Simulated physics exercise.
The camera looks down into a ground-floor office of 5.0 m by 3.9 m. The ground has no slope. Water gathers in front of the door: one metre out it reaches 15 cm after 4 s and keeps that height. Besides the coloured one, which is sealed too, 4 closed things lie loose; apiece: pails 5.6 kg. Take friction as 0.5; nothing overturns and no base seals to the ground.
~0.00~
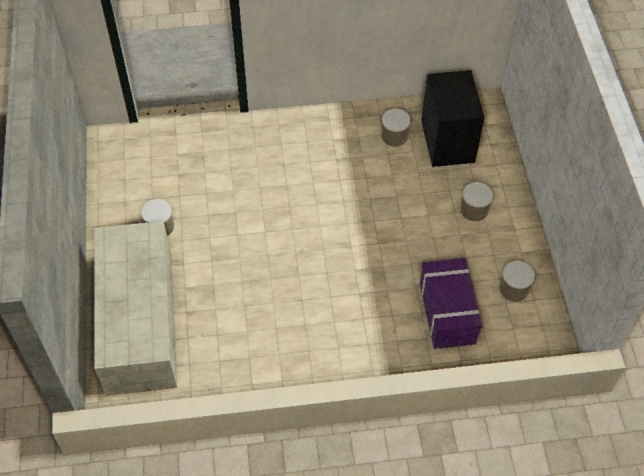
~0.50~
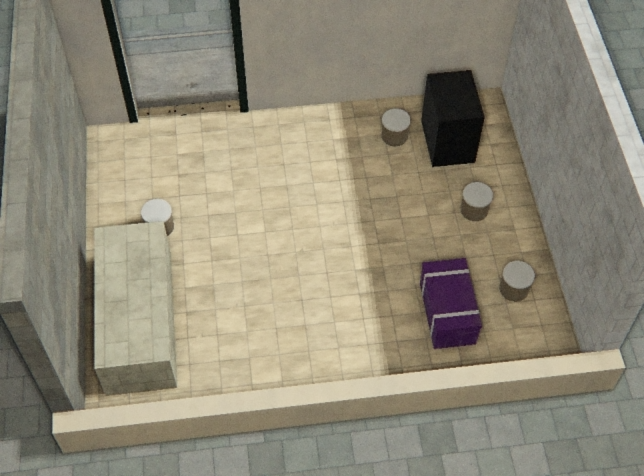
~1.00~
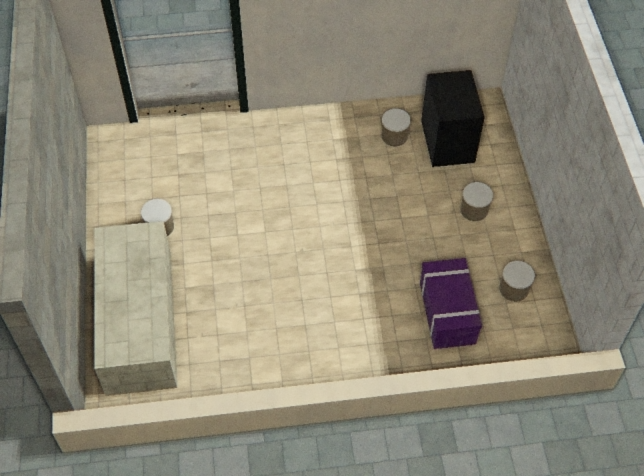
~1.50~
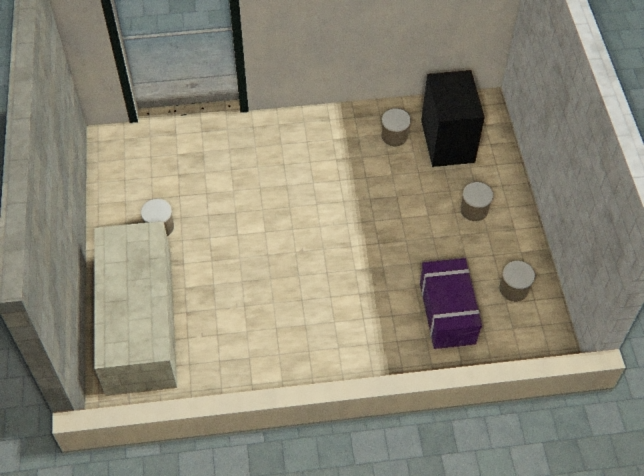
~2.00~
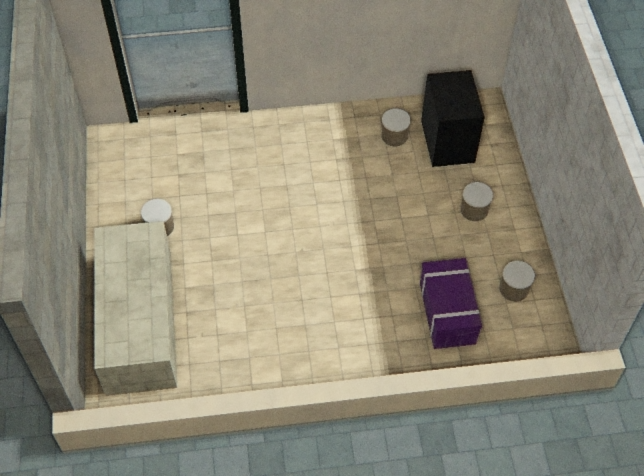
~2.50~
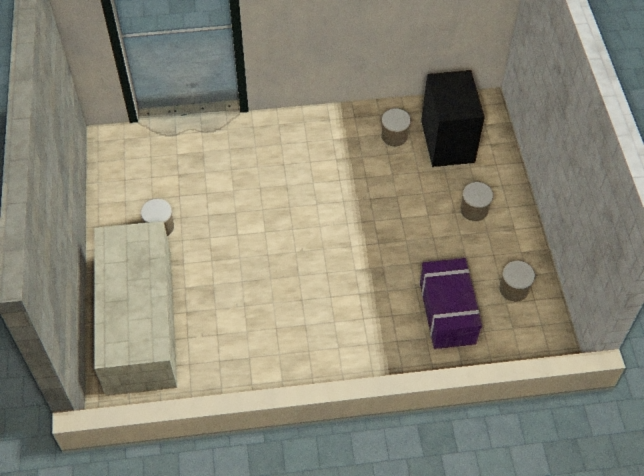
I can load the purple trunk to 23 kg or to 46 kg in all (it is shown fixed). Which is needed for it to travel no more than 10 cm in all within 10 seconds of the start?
I expect that the smaller load will do.
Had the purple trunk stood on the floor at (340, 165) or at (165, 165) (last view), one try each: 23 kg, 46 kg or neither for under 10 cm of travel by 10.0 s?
In that order: The smaller is enough; it takes the larger.
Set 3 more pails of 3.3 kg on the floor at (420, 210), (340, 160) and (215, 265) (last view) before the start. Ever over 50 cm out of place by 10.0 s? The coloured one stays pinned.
In that order: Less, short of it, over.
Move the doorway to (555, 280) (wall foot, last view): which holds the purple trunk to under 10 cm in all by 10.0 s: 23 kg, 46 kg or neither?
Then only the higher weight holds it.
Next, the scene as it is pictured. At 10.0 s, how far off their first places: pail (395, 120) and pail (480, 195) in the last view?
In turn: 0 cm, 0 cm.
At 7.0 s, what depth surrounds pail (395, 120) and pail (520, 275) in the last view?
Roughly 0 and 0 cm.
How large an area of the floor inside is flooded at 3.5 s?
About 1.5 m2.
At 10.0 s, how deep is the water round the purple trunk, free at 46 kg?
Roughly 4 cm.
After 3.5 s the purple trunk would be 0 cm from its start with 23 kg and 0 cm from its start with 46 kg; 0 cm of water round it then.
After 4.5 s the purple trunk would be 0 cm from its start with 23 kg and 0 cm from its start with 46 kg; 0 cm of water round it then.
After 7.0 s the purple trunk would be 0 cm from its start with 23 kg and 0 cm from its start with 46 kg; 1 cm of water round it then.
After 10.0 s the purple trunk would be 0 cm from its start with 23 kg and 0 cm from its start with 46 kg; 4 cm of water round it then.
